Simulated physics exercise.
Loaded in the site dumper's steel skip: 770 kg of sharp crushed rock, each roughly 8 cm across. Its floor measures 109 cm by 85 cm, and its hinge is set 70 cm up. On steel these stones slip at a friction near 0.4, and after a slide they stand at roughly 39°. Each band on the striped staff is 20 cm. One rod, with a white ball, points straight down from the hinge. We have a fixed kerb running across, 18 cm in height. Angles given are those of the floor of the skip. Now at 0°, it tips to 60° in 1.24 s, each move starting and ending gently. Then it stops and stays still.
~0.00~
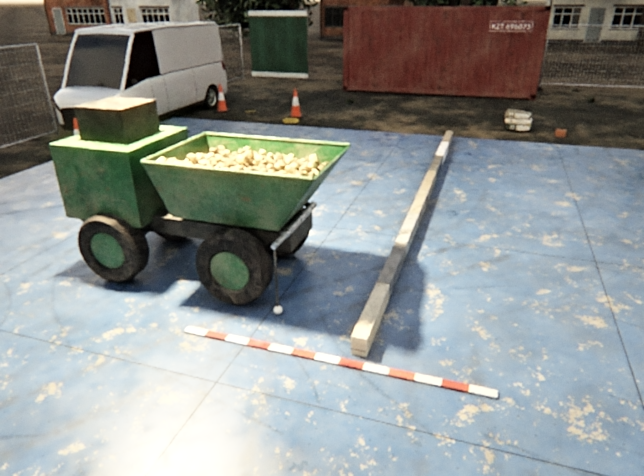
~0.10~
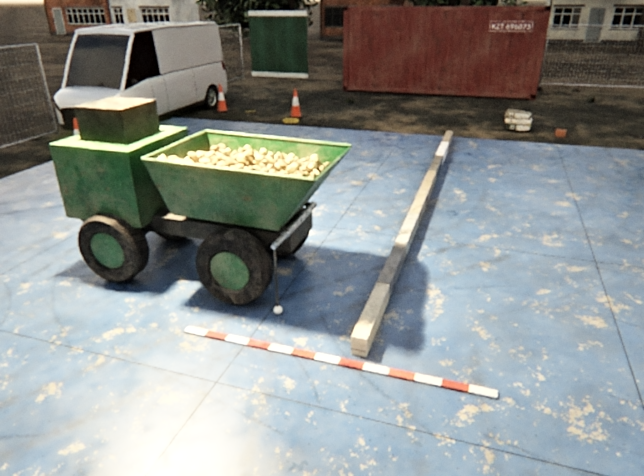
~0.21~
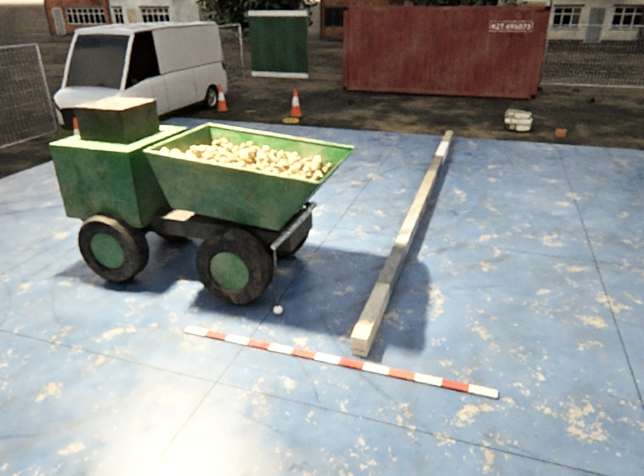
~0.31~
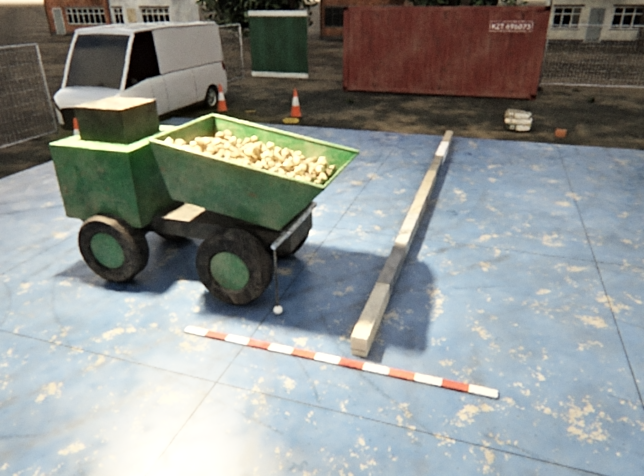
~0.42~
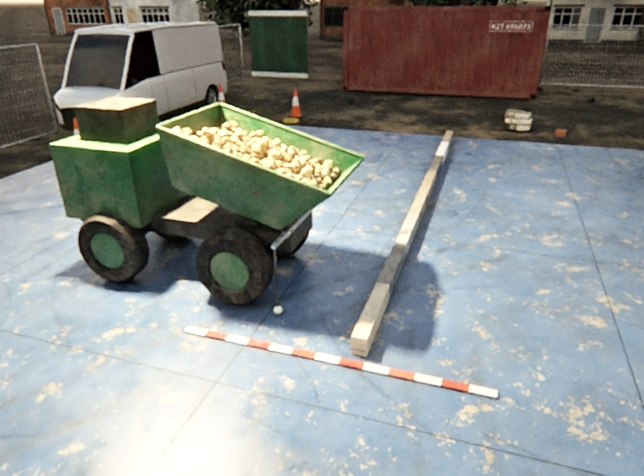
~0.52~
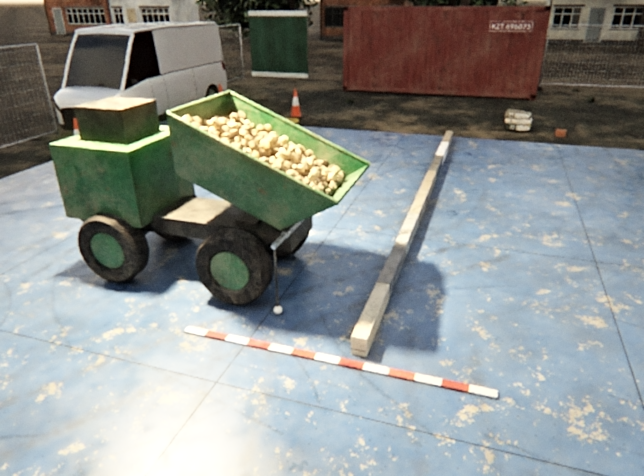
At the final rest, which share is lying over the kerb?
About 25 out of 100.
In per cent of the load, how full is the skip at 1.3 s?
About 100% remains inside.
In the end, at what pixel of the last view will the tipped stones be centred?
(414, 298).
After 0.9 s the floor is at 51°; 100 % in the skip; the foremost stones are at (344, 216).
After 1.3 s the floor is at 60°; 98 % in the skip, 2 % on this side of the kerb; the foremost stones are at (382, 254).
After 1.7 s the floor is at 60°; 89 % in the skip, 4 % on this side of the kerb, 7 % over the kerb; the foremost stones are at (434, 304).
After 4.5 s the floor is at 60°; 72 % in the skip, 4 % on this side of the kerb, 23 % over the kerb; the foremost stones are at (521, 315).
